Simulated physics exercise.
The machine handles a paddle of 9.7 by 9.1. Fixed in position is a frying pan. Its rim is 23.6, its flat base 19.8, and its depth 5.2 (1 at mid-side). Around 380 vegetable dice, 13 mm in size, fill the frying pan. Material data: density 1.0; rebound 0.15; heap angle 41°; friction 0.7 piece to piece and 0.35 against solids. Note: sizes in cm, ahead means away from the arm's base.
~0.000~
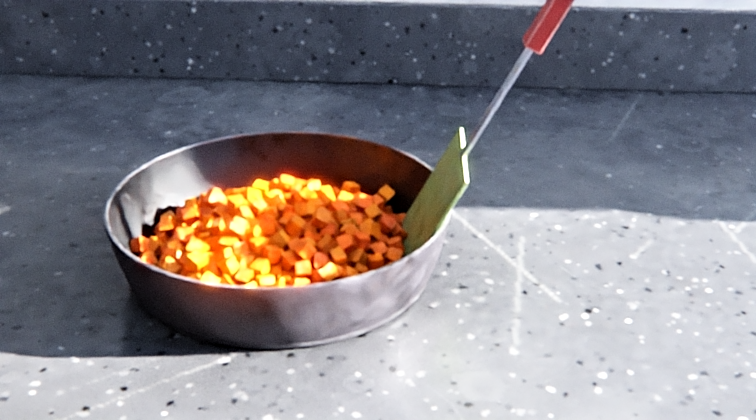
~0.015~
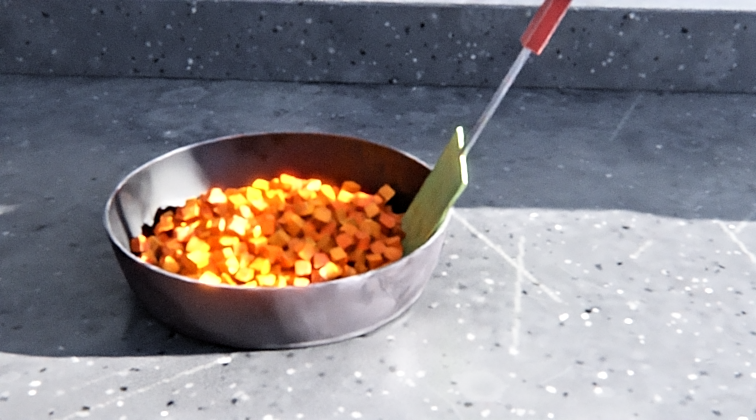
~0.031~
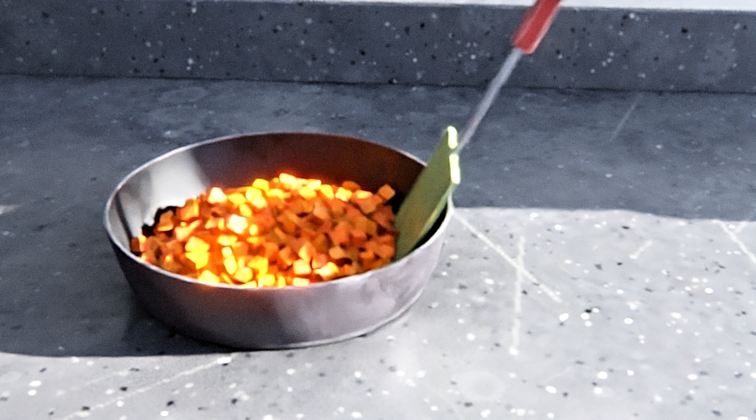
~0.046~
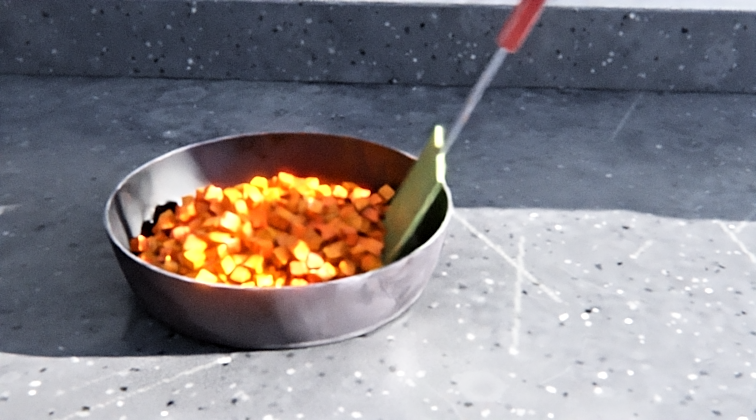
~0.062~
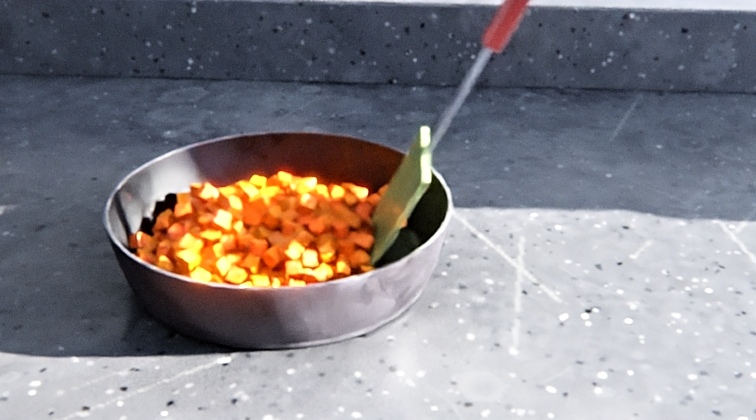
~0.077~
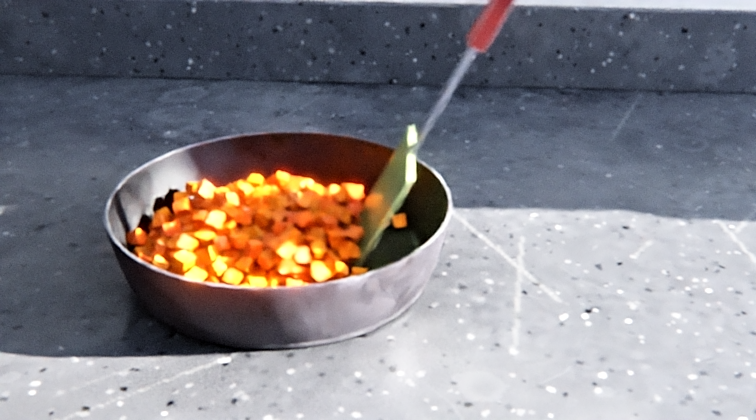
To begin with, a green paddle with a red handle rests against the right inner side of a metal frying pan filled with orange vegetable dice on a speckled grey counter. The paddle then moves steadily left, pushing dice together and exposing a dark patch of base behind it.
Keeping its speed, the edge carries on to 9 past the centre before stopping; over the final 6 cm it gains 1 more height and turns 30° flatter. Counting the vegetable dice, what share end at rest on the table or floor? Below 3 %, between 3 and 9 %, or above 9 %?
Between 3 and 9 %.
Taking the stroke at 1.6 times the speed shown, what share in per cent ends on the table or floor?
Roughly 20 percent ends on the table or floor.
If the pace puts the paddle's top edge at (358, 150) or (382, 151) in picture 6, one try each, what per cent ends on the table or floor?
30 % and 15 %.
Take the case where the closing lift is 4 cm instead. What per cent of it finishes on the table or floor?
About 15 %.
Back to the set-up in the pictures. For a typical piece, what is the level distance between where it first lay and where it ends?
About 4 centimetres.
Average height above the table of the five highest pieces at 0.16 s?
They are around 6 cm up.
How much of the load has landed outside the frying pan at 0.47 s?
That would be near 4 per cent, give or take.
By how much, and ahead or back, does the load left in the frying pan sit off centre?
Roughly 4.5 centimetres ahead.
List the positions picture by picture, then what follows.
In the first picture, paddle top edge at (464, 153), sloping 63°; upper third of the load around (290, 229), from x 140 to 400, top at y 185; 377 in the frying pan.
In the second picture, paddle top edge at (462, 153), sloping 63°; upper third of the load around (292, 228), from x 140 to 400, top at y 185.
In the third picture, paddle top edge at (454, 153), sloping 63°; upper third of the load around (291, 227), from x 140 to 400, top at y 185.
In the fourth picture, paddle top edge at (440, 153), sloping 63°; upper third of the load around (285, 225), from x 140 to 400, top at y 180.
In the fifth picture, paddle top edge at (426, 152), sloping 63°; upper third of the load around (278, 223), from x 140 to 400, top at y 180.
In the sixth picture, paddle top edge at (412, 152), sloping 63°; upper third of the load around (272, 221), from x 135 to 400, top at y 180; 377 in the frying pan.
By 0.16 s, sloping 63°, highest piece 7 above the table; 377 in the frying pan.
By 0.24 s, sloping 52°, highest piece 8 above the table; 377 in the frying pan.
By 0.47 s, sloping 33°, highest piece 8 above the table; 358 in the frying pan, 17 on the table or floor, 2 on the blade or in flight.
By 1.52 s, sloping 33°, highest piece 7 above the table; 357 in the frying pan, 20 on the table or floor.
Final count, 357 in the frying pan, 20 on the table or floor. That is 5 % on the table or floor.
